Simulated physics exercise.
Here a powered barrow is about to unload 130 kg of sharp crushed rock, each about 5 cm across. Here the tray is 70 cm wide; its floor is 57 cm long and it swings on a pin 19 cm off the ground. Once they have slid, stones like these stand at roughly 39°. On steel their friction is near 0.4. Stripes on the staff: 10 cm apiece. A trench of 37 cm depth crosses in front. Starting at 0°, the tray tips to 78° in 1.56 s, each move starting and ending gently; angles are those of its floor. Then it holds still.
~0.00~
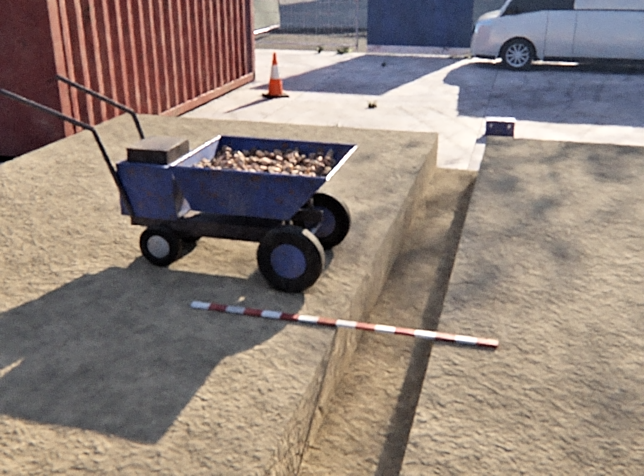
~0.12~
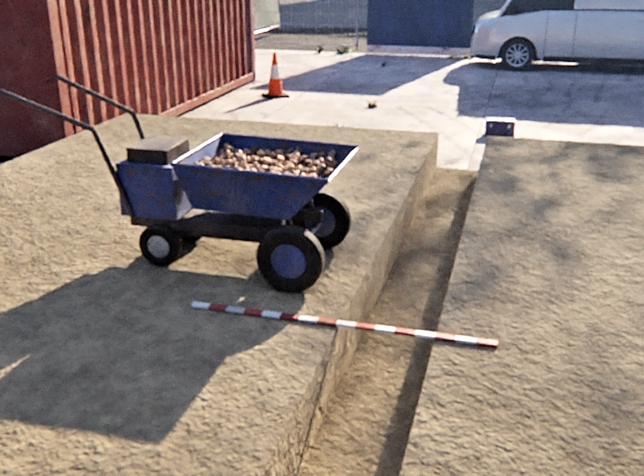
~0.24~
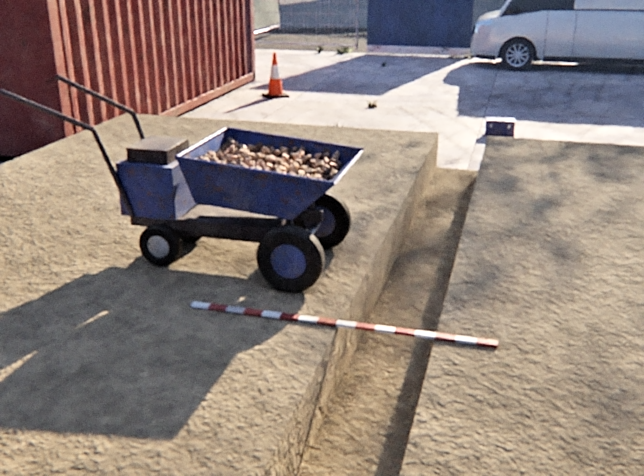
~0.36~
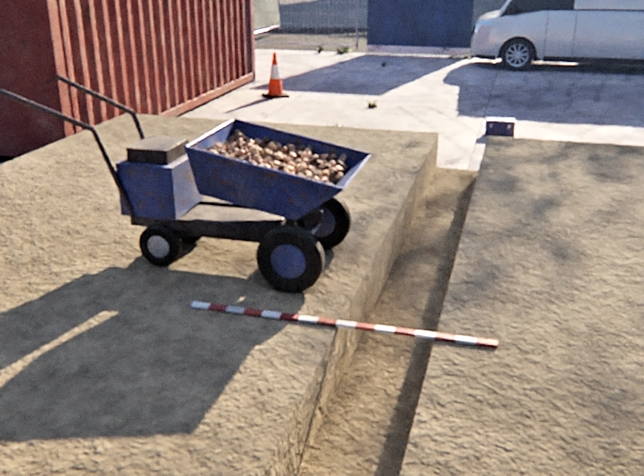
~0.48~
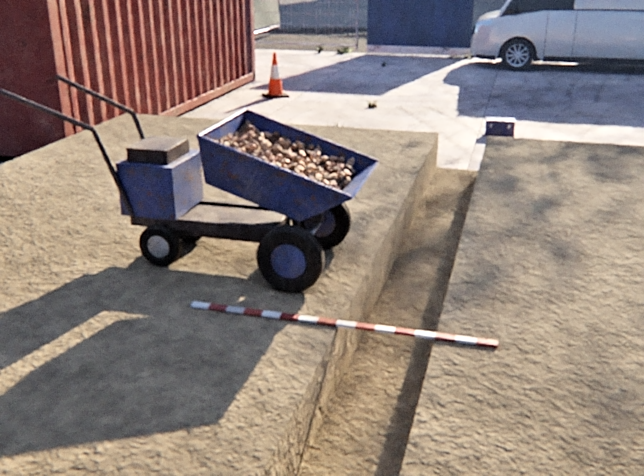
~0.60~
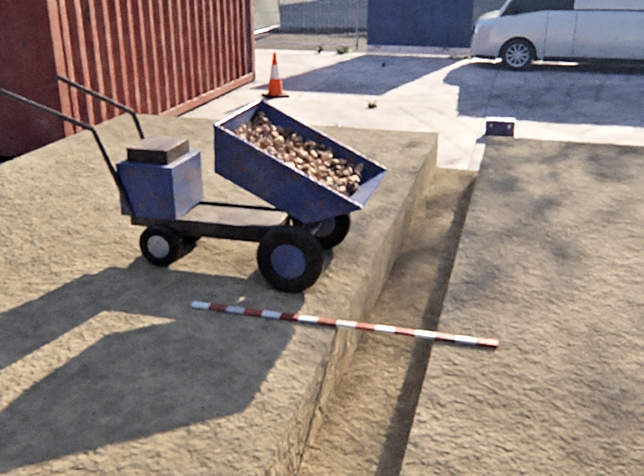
Beside a narrow trench, a blue barrow's tray of crushed rock tilts steadily down toward the right.
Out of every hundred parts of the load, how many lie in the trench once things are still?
Around 100 out of 100.
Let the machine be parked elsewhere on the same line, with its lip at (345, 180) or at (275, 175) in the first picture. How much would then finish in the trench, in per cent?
Near 85 then near 75 percent.
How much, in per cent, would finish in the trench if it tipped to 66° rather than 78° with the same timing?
The trench would hold about 85% of it.
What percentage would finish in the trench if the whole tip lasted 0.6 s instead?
Probably about 80 in a hundred.
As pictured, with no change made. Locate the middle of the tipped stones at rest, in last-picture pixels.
I'd put it close to (418, 324).
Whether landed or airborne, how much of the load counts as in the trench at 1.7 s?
65 per cent, give or take.
After 1.2 s the floor is at 66°; 100 % in the tray; the foremost stones are at (399, 257).
After 1.7 s the floor is at 78°; 35 % in the tray, 65 % in the trench; the foremost stones are at (455, 299).
After 2.0 s the floor is at 78°; 8 % in the tray, 92 % in the trench; the foremost stones are at (471, 317).
After 4.0 s the floor is at 78°; 0 % in the tray, 100 % in the trench; the foremost stones are at (473, 312).
